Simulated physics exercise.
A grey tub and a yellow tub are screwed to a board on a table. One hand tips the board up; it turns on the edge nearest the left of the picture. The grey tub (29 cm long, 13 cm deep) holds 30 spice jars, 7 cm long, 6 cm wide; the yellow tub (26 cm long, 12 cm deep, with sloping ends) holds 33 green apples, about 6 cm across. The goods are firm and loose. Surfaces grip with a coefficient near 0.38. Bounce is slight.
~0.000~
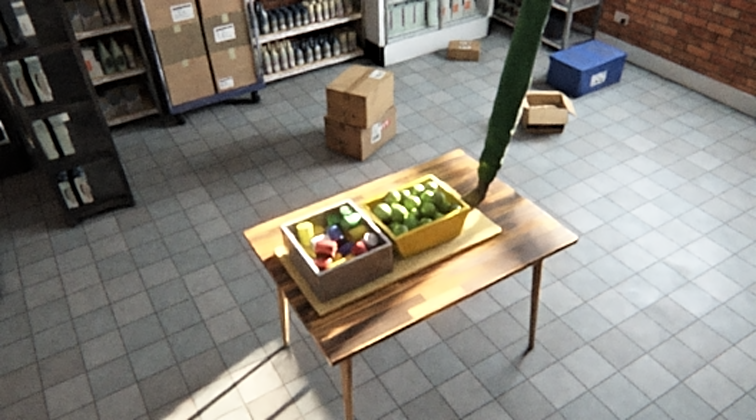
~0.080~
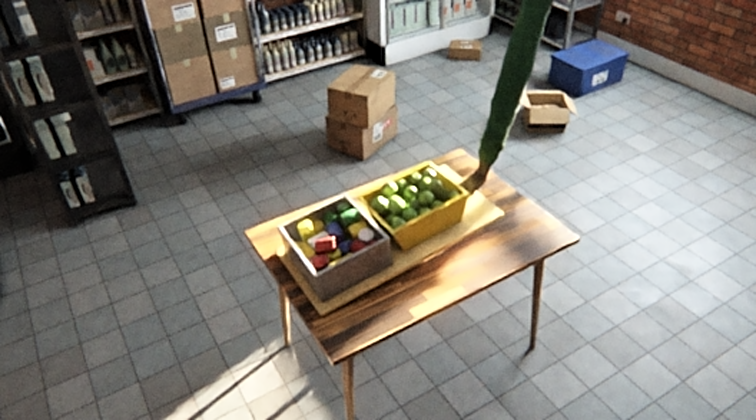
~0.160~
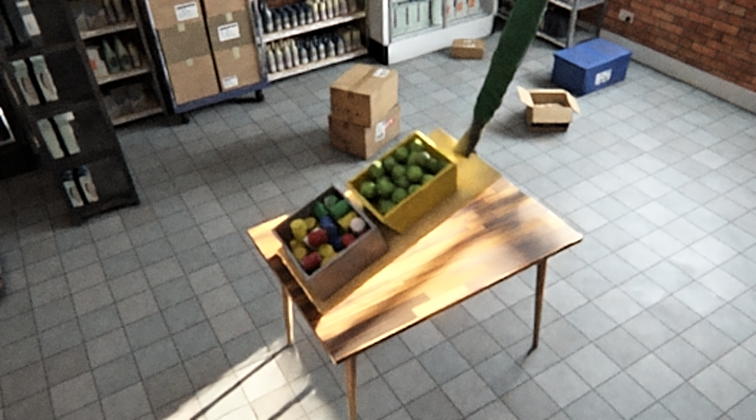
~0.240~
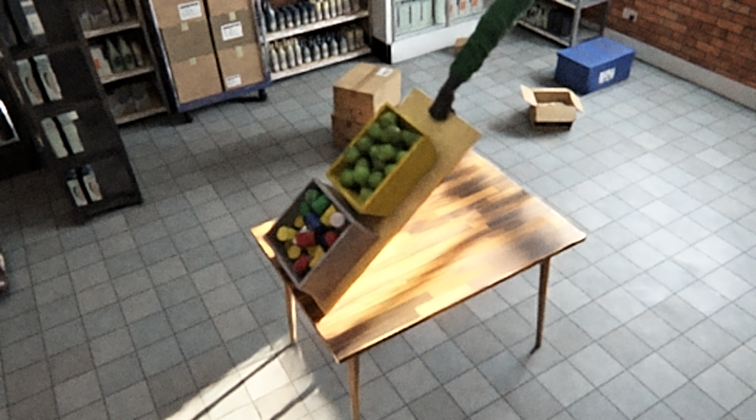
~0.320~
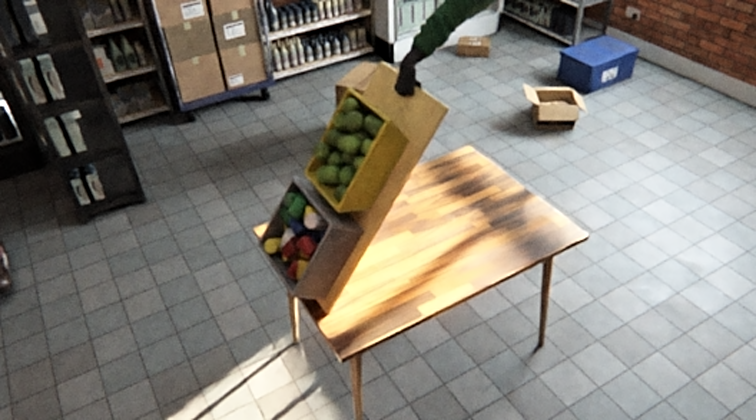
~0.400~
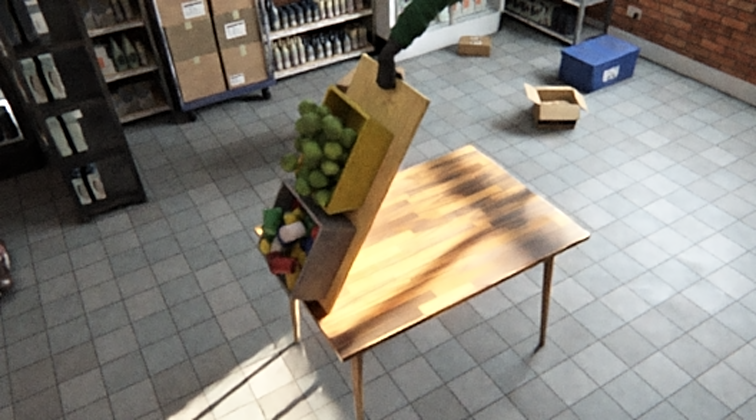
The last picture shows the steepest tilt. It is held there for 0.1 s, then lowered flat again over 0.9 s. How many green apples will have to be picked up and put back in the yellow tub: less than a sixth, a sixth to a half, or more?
It sheds upwards of half of them.
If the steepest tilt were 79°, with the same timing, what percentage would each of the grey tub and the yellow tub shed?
Then grey tub 70, yellow tub 100 per cent.
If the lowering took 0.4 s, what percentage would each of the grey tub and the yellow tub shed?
Then grey tub 30, yellow tub 100 per cent.
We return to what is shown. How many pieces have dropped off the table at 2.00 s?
Some 40 pieces.
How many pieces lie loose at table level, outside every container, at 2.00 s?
Roughly 0.
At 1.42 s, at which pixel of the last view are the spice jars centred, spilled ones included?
Around (322, 258).
After 0.66 s, tilt 55°; grey tub 22 in, 8 out and yellow tub 0 in, 33 out.
After 0.98 s, tilt 27°; grey tub 20 in, 10 out and yellow tub 0 in, 33 out.
After 1.42 s, tilt 0°; grey tub 20 in, 10 out and yellow tub 0 in, 33 out.
When it is over (at 2.00 s), grey tub 20 in, 10 out and yellow tub 0 in, 33 out. Asked share, 33 of 33, 100 per cent.
